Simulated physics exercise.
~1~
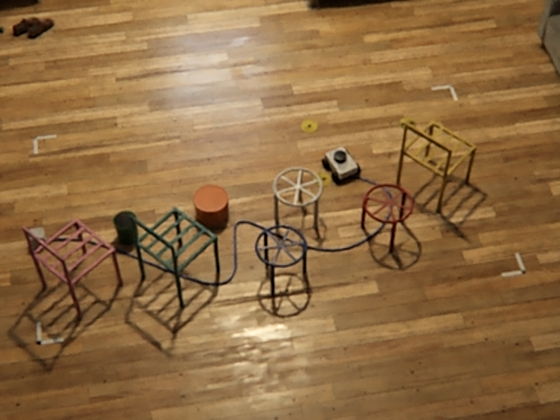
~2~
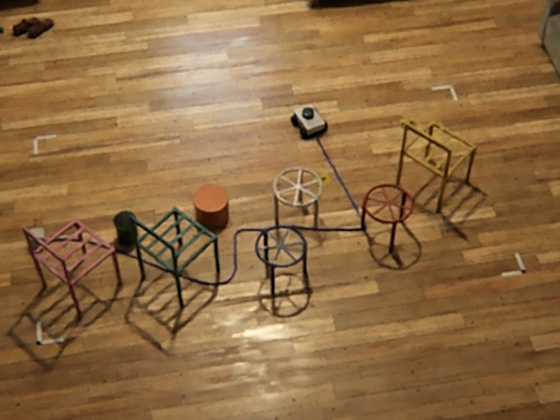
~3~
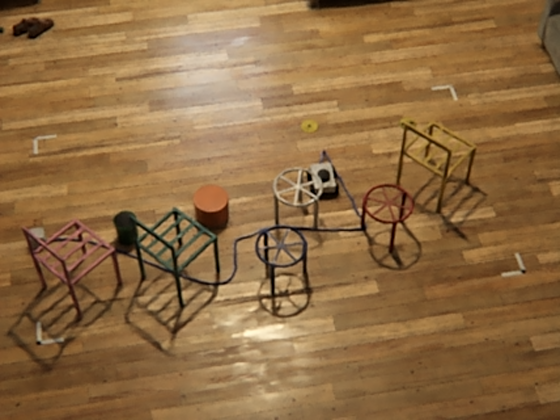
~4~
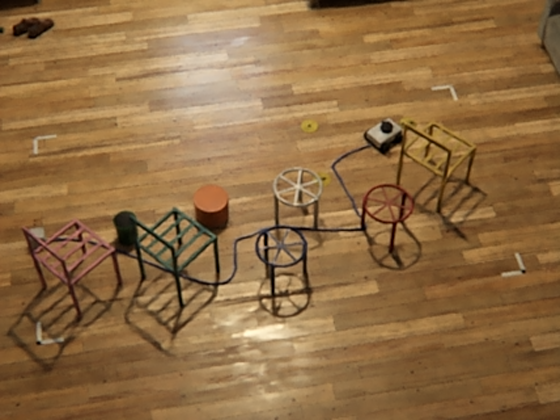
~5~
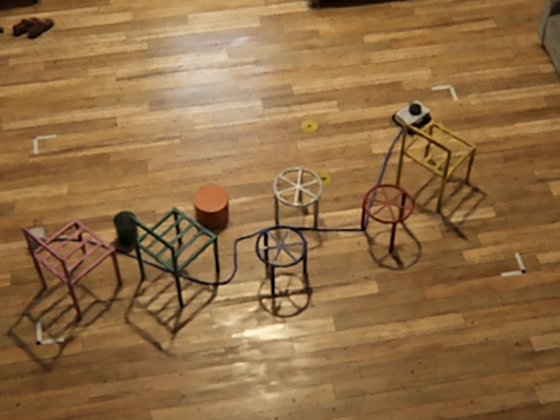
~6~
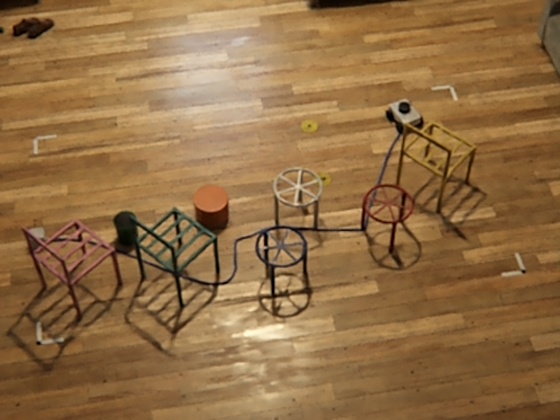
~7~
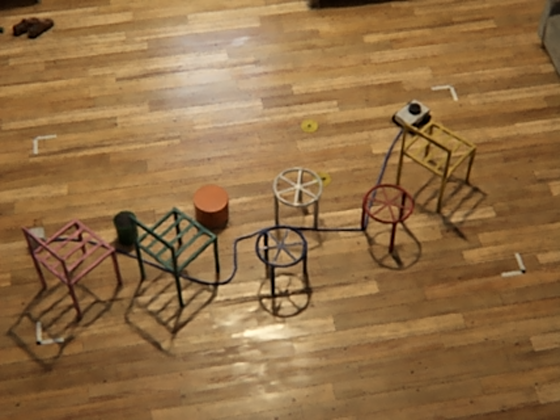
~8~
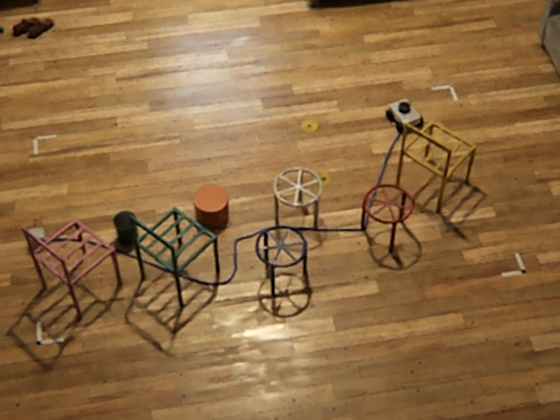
Small cart trailing a blue lead moves up, back down behind the white stool, then right, stopping behind the yellow chair.
